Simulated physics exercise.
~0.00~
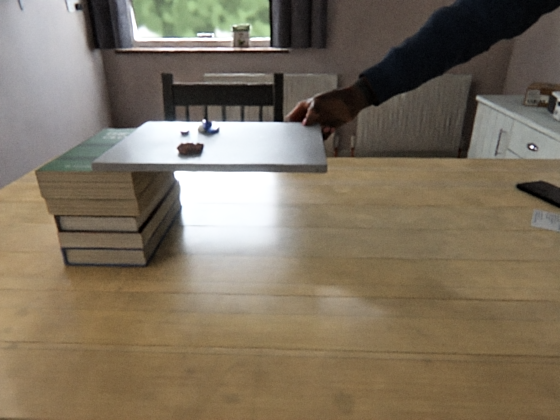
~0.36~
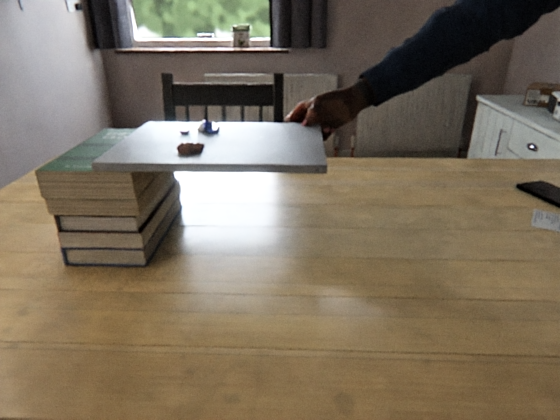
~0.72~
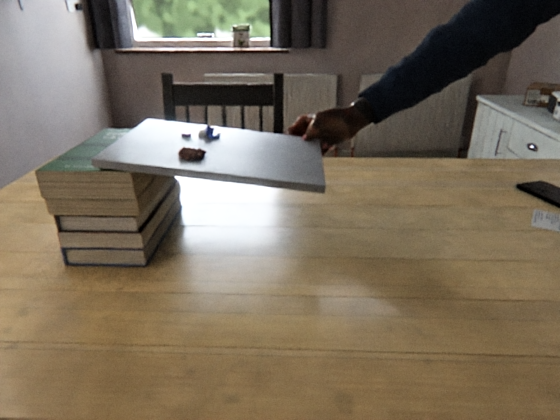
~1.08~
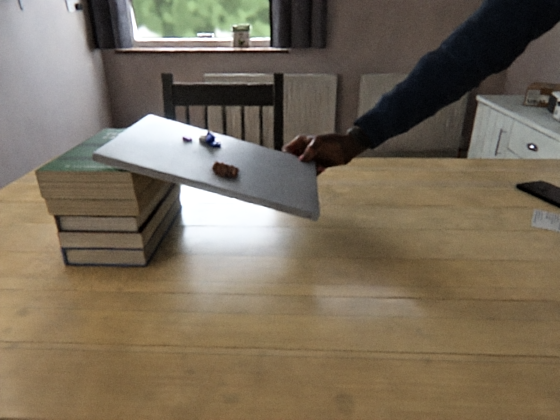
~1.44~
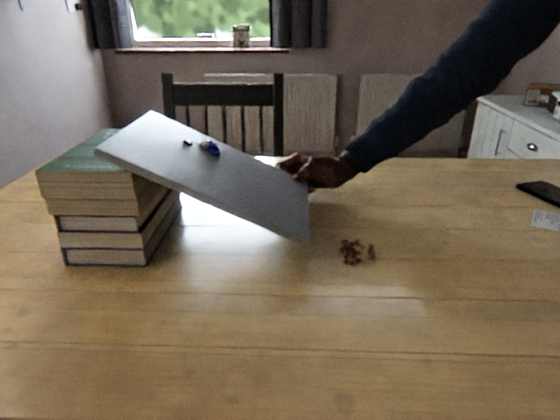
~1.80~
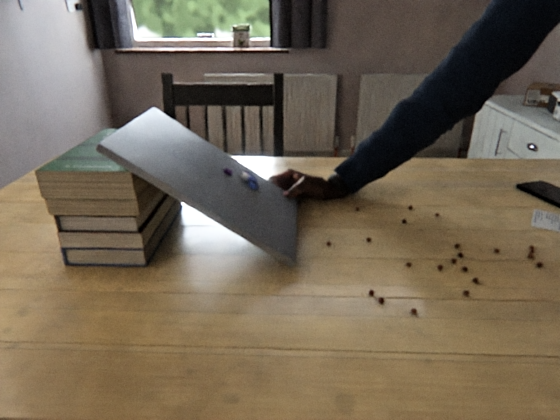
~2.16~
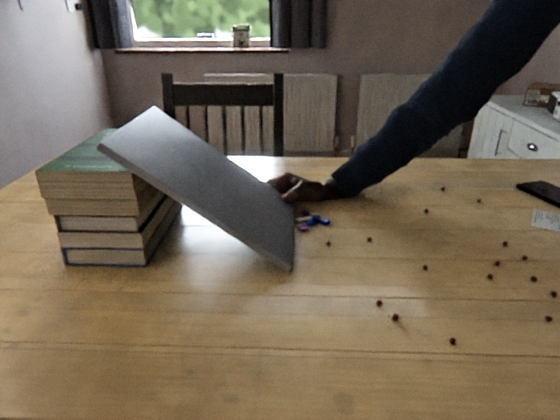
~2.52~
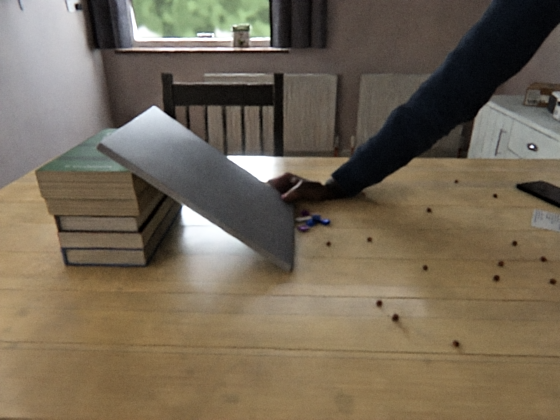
A grey board, held at its right end by a hand in a dark blue sleeve, rests its left end on a stack of books on a wooden table, seen from across the tabletop toward a window and dark chair. A small reddish-brown heap sits on it in front of a few blue pieces. The hand lowers the right end, and the brown heap slides down first, spilling off and scattering widely rightward. As the board steepens, the blue pieces slide after it. They stop near its foot, while the brown bits lie farther out.
